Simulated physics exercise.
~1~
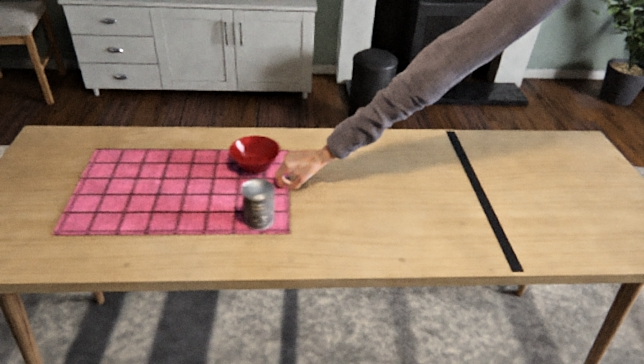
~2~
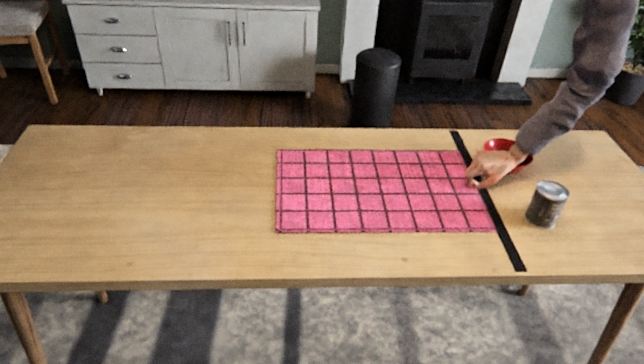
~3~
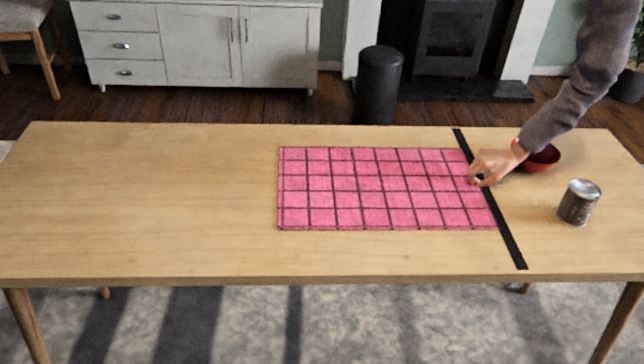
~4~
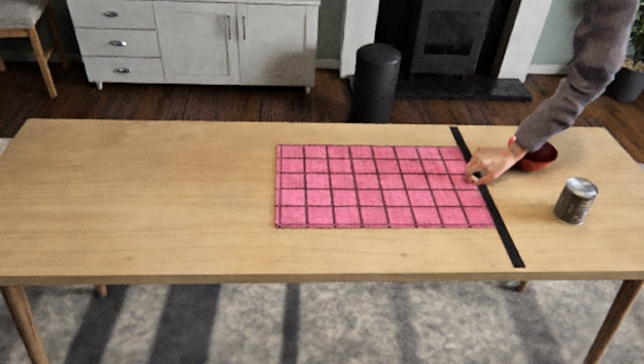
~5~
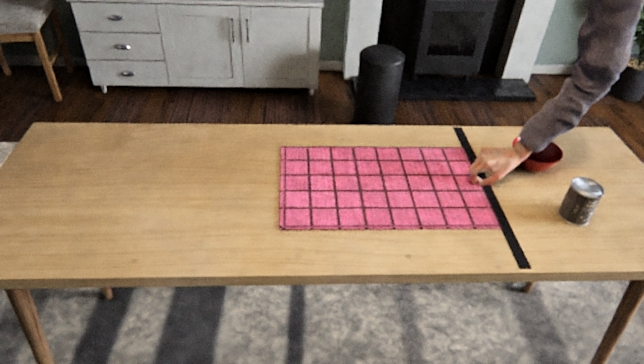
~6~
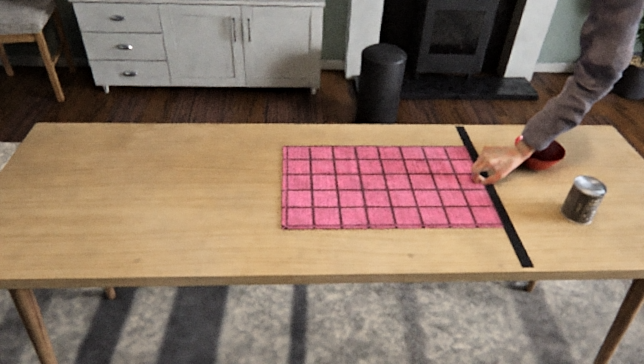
A pink table runner with a dark grid lies toward the left of a pale wooden table, seen from slightly above and in front, with a white cabinet and a stove behind. A red bowl and an upright grey tin stand near its right end, where a hand grips the edge. The arm draws the runner right, toward a black tape line, carrying both things along. The hem stops at the tape, and the tin slides off the front while the bowl moves past the hem too. Both come to rest on bare wood beyond the tape, the tin still upright, as the hand stays on the hem.
